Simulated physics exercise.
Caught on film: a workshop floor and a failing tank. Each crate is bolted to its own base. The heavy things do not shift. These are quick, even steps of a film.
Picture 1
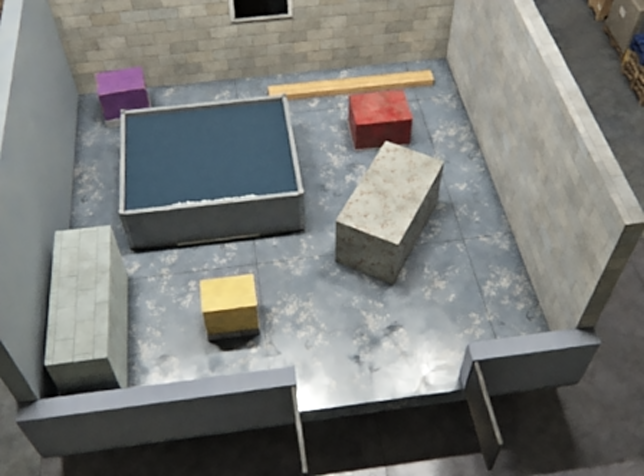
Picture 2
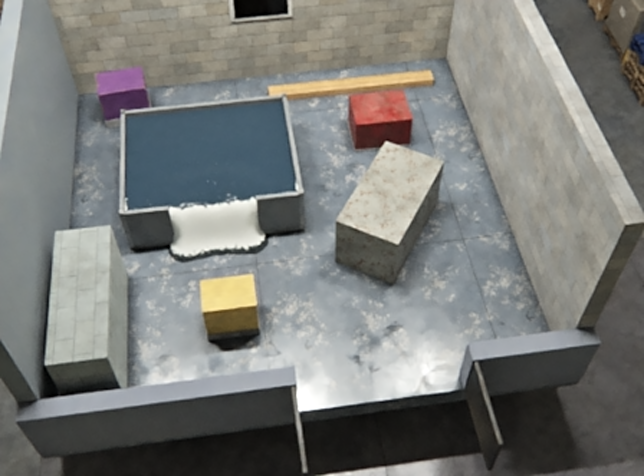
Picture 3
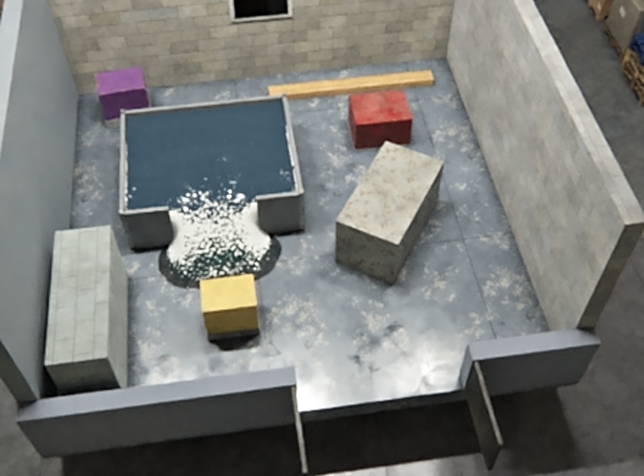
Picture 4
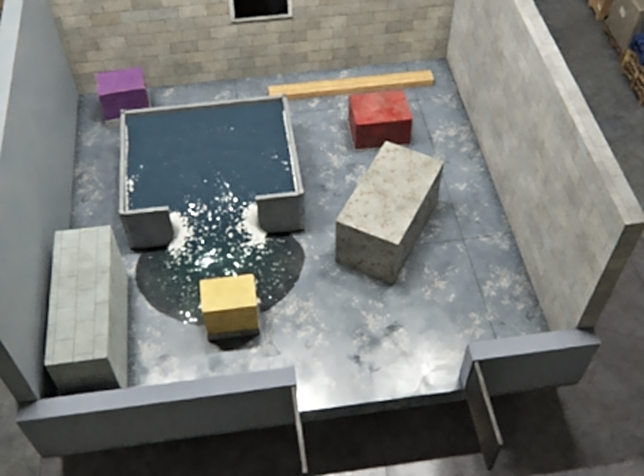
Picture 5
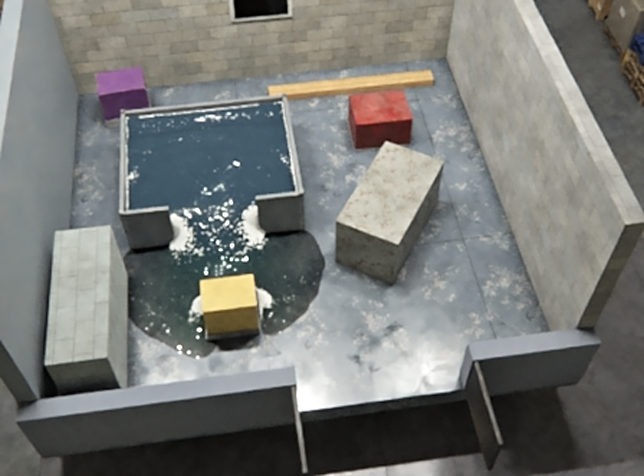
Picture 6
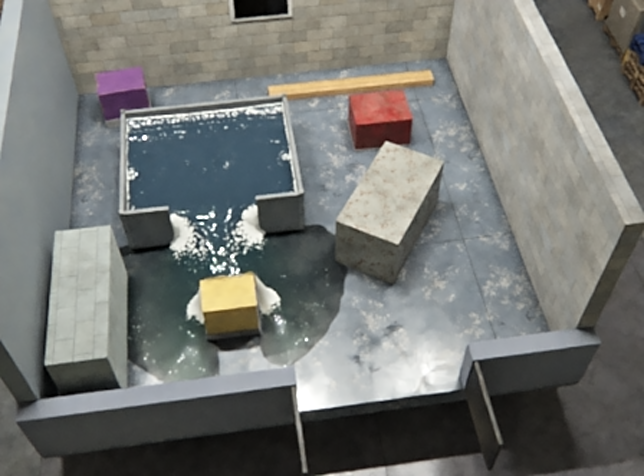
At first, an open tank of dark water stands whole and still among blocks on a workshop floor. Then a gap opens in its near side and white, foaming water pours out, spreading across the floor in a widening dark pool that surrounds the yellow block and reaches the large grey blocks on either side.
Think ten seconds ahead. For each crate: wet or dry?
One by one: The yellow crate gets wet; the red crate gets wet; the purple crate stays dry.
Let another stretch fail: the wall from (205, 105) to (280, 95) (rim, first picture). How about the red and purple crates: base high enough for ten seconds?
The red one gets wet, the purple one takes water.
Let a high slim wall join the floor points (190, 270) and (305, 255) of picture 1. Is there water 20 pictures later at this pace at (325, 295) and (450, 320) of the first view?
In that order: Flooded, no water.
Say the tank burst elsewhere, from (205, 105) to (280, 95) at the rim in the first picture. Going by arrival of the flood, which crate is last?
Last comes the yellow crate.
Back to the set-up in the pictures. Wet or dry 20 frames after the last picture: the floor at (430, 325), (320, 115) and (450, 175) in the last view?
In turn: Covered, free of water, not flooded.
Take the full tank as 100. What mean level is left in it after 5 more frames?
Close to 68 %.
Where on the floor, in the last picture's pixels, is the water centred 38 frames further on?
Near (285, 243).
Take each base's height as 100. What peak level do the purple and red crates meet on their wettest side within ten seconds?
Roughly 80 per cent, then 290 per cent.
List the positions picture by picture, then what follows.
In the first picture, the open tank at (209, 154) is whole and still.
In the second picture, the front is at (175, 252), out from the gap at (217, 227).
In the third picture, the front is at (176, 280), out from the gap at (217, 227).
In the fourth picture, the front is at (200, 321), out from the gap at (217, 228).
In the fifth picture, the front is at (202, 352), out from the gap at (217, 227).
In the sixth picture, water pours out at (217, 227) and has run to a hidden place.
A moment on, water covers 30 % of the floor; the yellow crate water round its plinth, the red crate not reached, the purple crate not reached.
Next, water covers 40 % of the floor; the yellow crate water round its plinth, the red crate not reached, the purple crate not reached.
Then, water covers 55 % of the floor; the yellow crate water round its plinth, the red crate not reached, the purple crate not reached.
Later, water covers 90 % of the floor; the yellow crate water round its plinth, the red crate water round its plinth, the purple crate water round its plinth.
In the end, water covers 100 % of the floor; the yellow crate was topped, the red crate was topped, the purple crate stayed above the water.
